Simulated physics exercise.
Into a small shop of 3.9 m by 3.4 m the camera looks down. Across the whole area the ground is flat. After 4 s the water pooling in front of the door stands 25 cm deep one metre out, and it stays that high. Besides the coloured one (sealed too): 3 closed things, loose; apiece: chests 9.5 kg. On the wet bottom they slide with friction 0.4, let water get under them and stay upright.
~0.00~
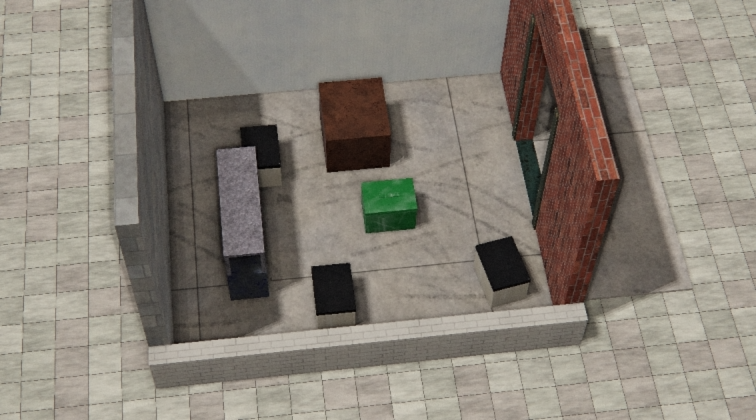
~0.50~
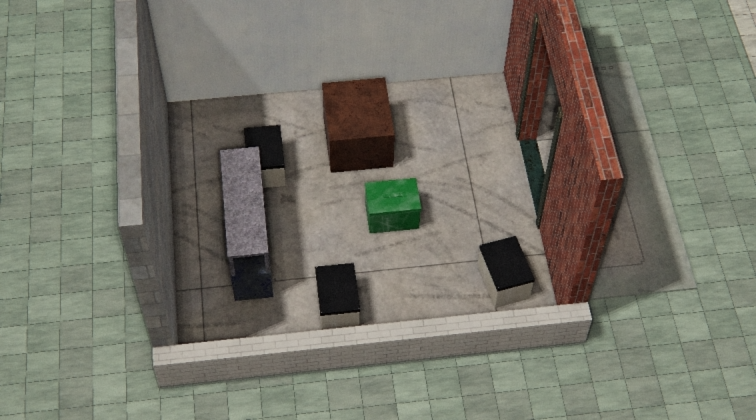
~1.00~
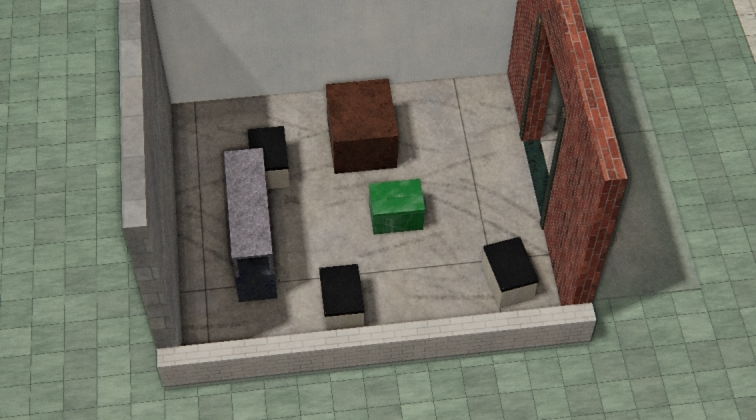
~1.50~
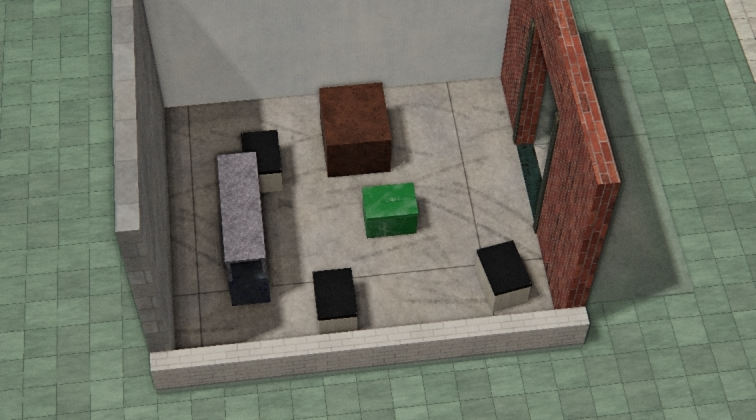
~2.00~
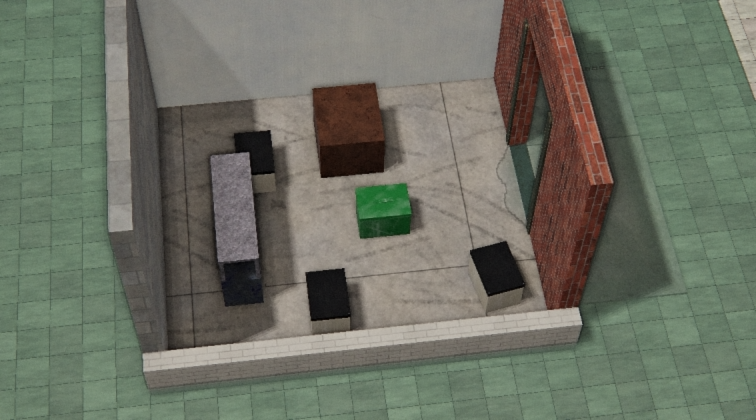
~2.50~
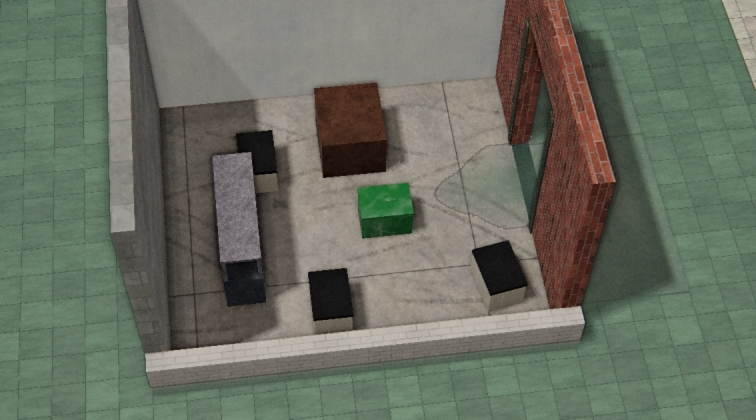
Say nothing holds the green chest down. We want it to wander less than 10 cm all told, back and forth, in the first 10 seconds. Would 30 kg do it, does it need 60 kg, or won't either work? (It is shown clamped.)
It needs the bigger one.
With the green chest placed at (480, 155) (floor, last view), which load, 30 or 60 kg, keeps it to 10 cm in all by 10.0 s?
It takes the larger.
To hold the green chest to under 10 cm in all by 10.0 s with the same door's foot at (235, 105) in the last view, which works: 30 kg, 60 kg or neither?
I'd say the lighter one will work.
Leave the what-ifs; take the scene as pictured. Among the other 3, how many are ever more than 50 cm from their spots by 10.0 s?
Counting them up, I find 2.
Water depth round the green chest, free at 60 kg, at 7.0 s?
8 cm, roughly.
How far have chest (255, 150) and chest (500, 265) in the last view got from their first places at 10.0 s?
Respectively 50 and 20 centimetres.
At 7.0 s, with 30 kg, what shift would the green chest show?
It would be some 5 cm from its spot.
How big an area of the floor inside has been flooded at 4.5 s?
6.0 m2.
After 3.5 s the green chest would be 0 cm from its start with 30 kg and 0 cm from its start with 60 kg; 3 cm of water round it then.
After 4.5 s the green chest would be 0 cm from its start with 30 kg and 0 cm from its start with 60 kg; 5 cm of water round it then.
After 7.0 s the green chest would be 5 cm from its start with 30 kg and 0 cm from its start with 60 kg; 8 cm of water round it then.
After 10.0 s the green chest would be 112 cm from its start with 30 kg and 0 cm from its start with 60 kg; 12 cm of water round it then.
